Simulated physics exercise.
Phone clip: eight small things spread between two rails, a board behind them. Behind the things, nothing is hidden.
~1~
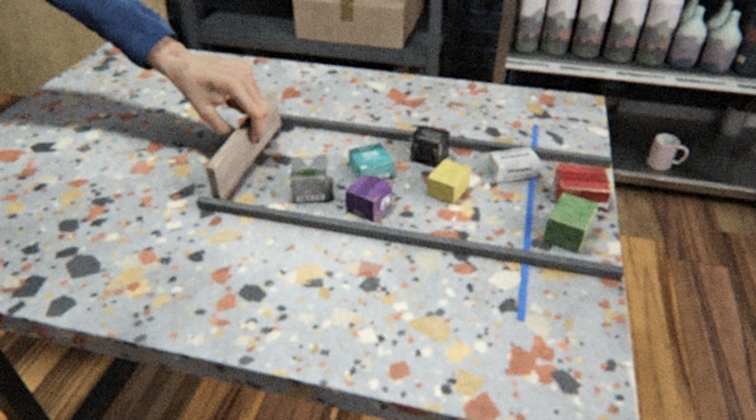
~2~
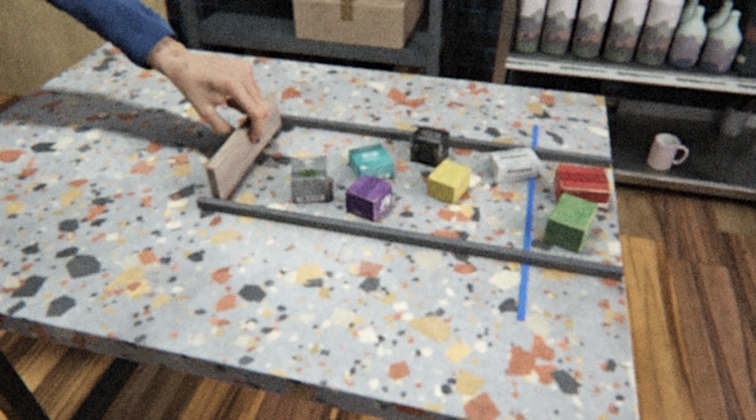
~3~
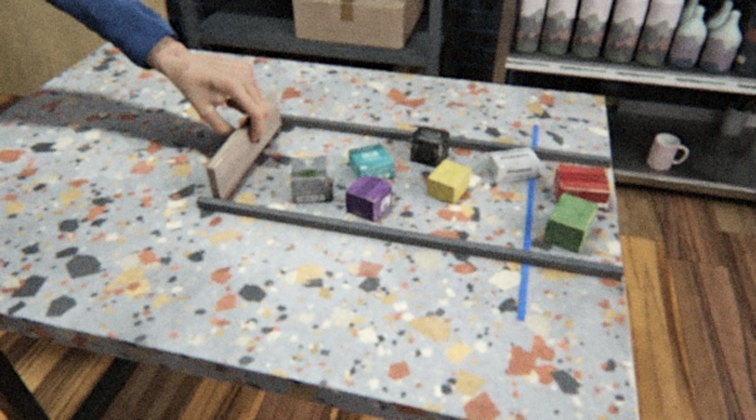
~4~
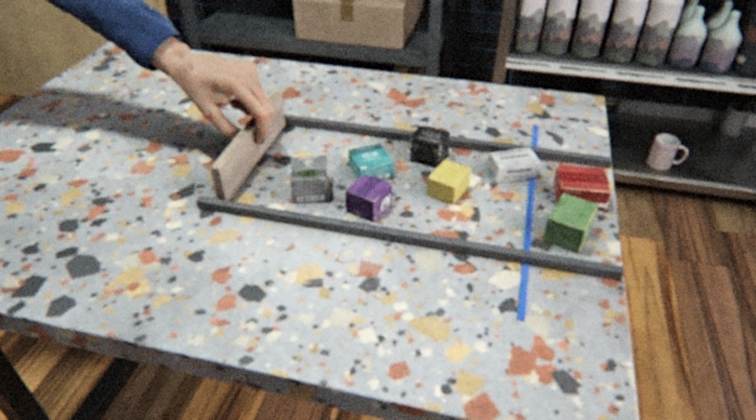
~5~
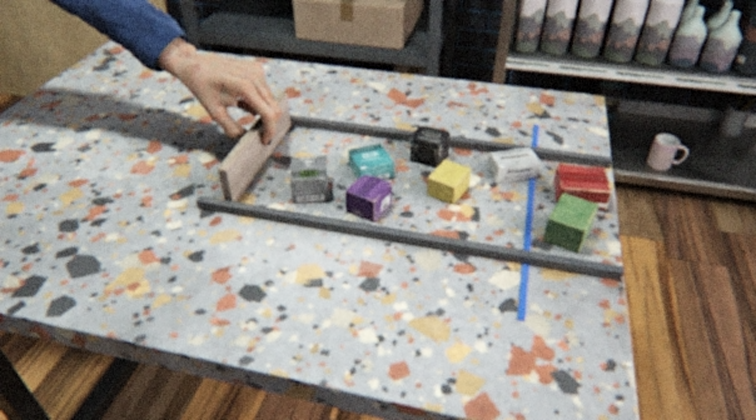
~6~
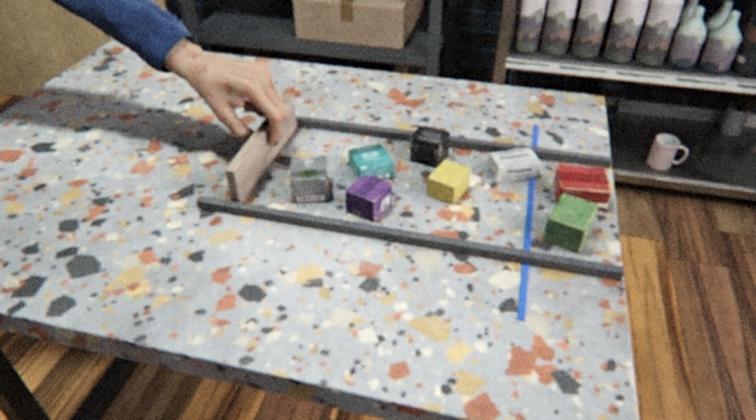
At first, a hand holds a wooden board upright at the left of two dark rails on a speckled table, with eight small colourful boxes and blocks spread between them. The hand stays still briefly, then slides the board slightly right toward the grey box, while the small things remain in place.
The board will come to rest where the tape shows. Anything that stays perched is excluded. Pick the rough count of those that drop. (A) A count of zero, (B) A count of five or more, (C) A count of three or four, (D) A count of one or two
Answer: D.
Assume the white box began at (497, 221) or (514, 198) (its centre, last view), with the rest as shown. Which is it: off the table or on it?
The white box falls; tumbles off.
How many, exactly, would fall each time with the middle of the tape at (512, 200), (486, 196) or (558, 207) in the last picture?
The counts would be 0, 0 and 3.
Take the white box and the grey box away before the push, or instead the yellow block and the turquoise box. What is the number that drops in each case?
Taking the two tries in turn, it comes to 1 and 1.
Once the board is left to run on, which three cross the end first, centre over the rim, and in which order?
Going earliest first, it's the red box, next the green block, and after that the white box.
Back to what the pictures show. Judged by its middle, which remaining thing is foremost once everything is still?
The white box is the one.
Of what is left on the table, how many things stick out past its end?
Expected count: 1.
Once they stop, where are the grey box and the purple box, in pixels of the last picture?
I'd put one at around (550, 220) and the other at around (590, 232).
Soon after, none off yet; red box at rest near (581, 187); green block at rest near (571, 223); white box at rest near (514, 165).
In the end, the number that fall off is one or two; gone, green block and red box.
